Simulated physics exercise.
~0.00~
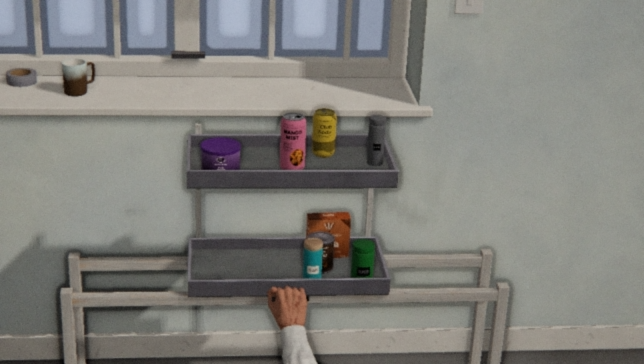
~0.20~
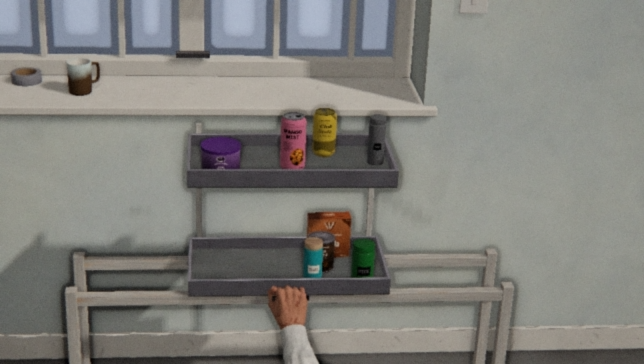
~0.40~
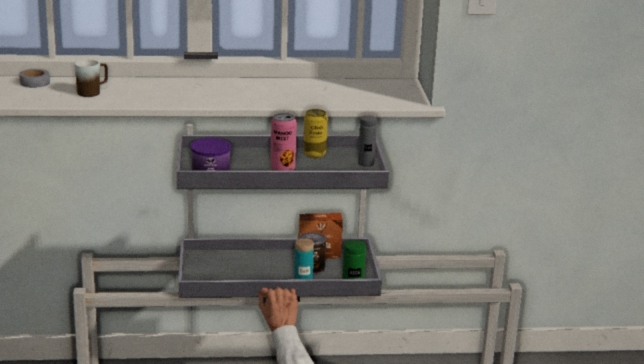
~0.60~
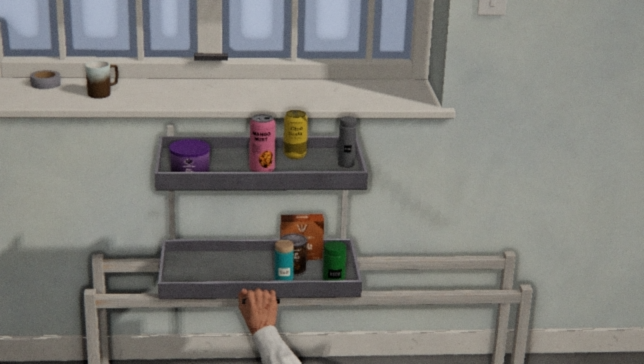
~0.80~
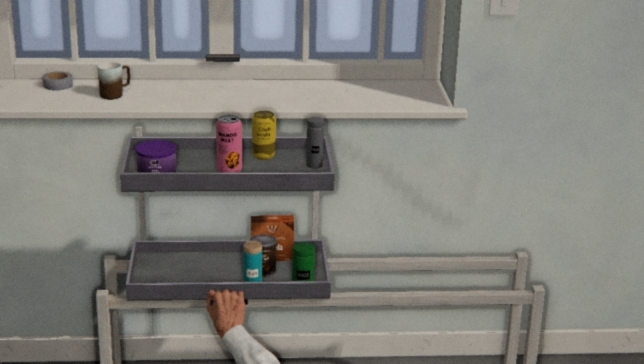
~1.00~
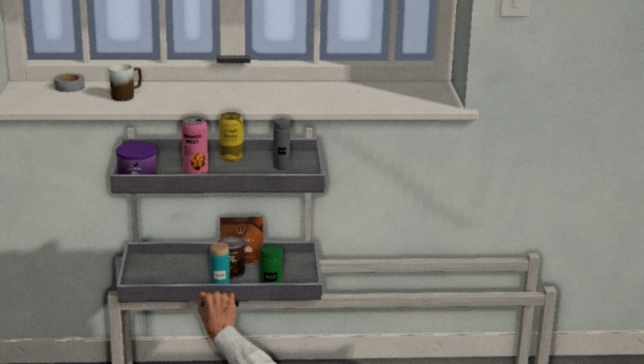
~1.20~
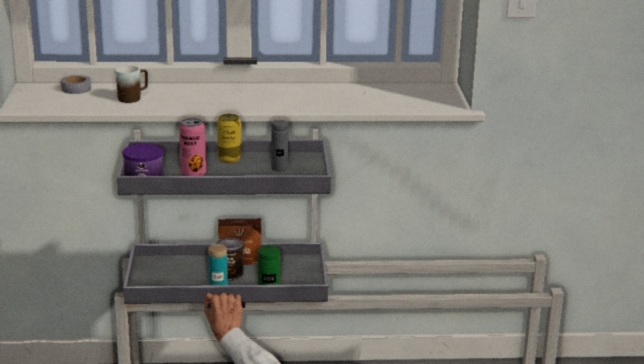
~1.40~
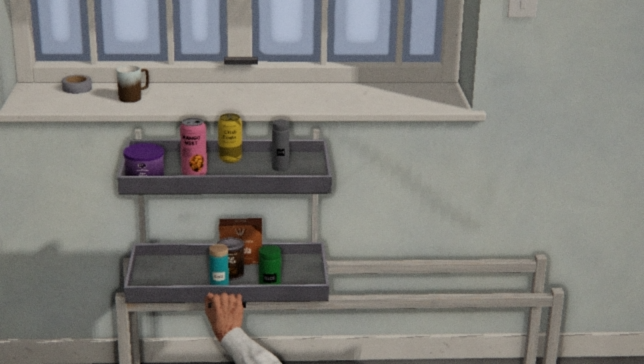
At the start, a grey two-tier shelf holding cans, tubs and jars stands still on pale rails beneath a window, with a hand at the edge of its lower tray. The hand and shelf then begin moving left, slowly at first and then faster, as the view pans slightly left. The shelf comes to an abrupt halt near the left end of the rails, and most of the items slide left across their trays, while the purple tub barely shifts. Finally, everything rests upright, with the hand still at the lower tray.
